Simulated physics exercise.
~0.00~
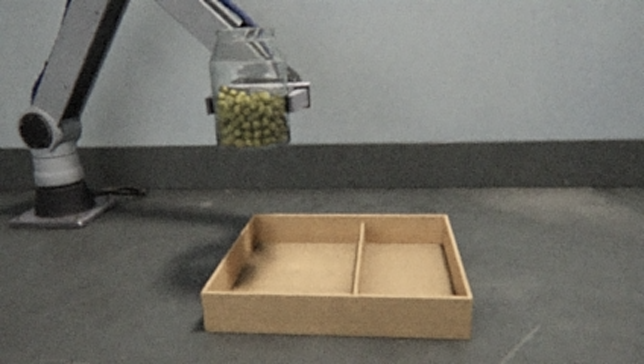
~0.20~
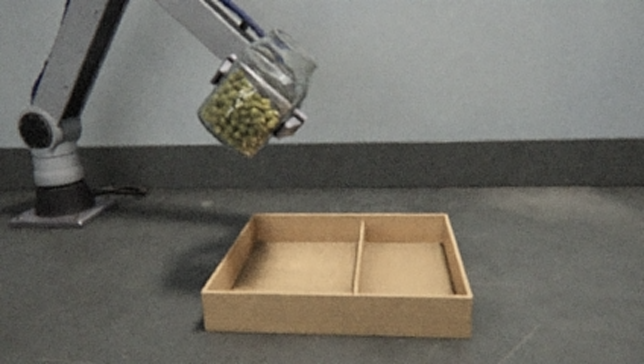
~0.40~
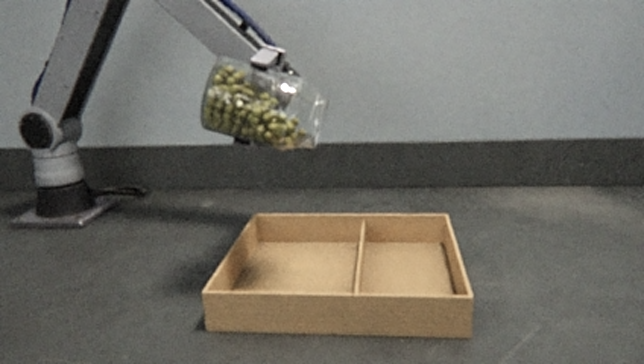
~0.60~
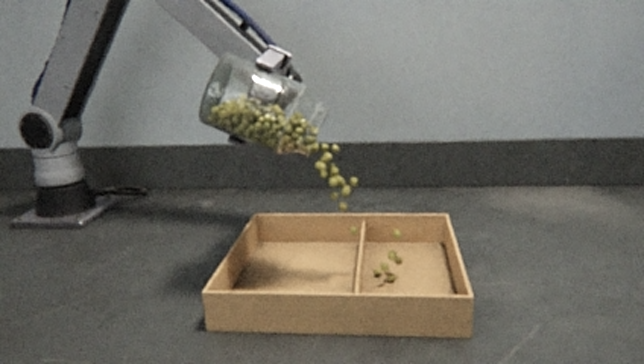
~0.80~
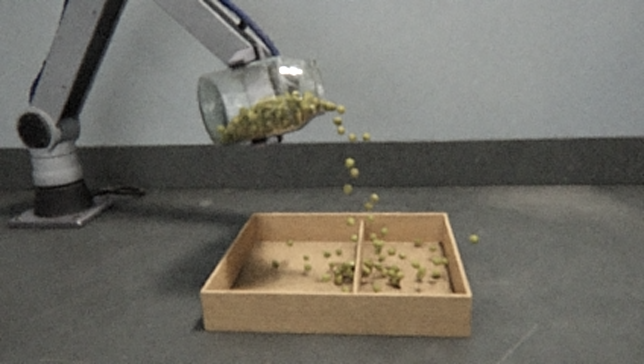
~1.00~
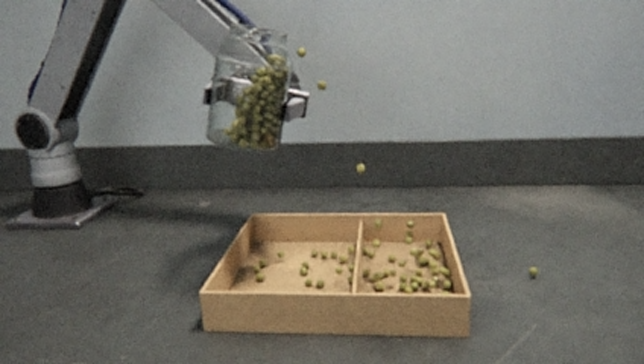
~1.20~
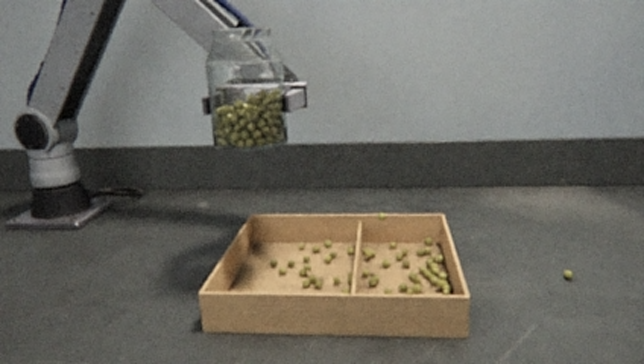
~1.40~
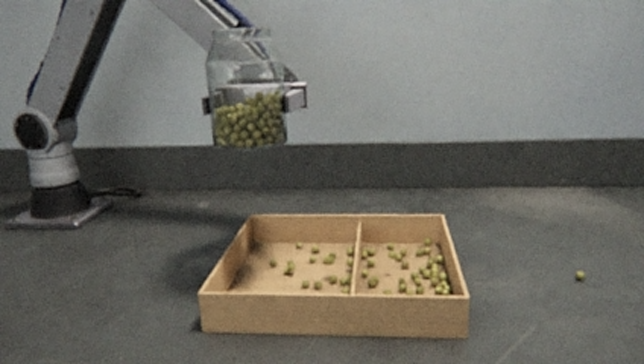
On a dark grey surface before a pale blue-grey wall, seen from the side and slightly above, a robot arm at the left grips a clear jar of green beads above a low tan tray with a cross wall. The arm tips the jar to the right until it lies on its side. Beads spill from the mouth and scatter into both parts of the tray, while one bounces out to the right. The jar swings back upright, flinging a few last beads. It ends still holding most of its load, with more spilled beads in the tray's right part than its left and one lying beyond it.
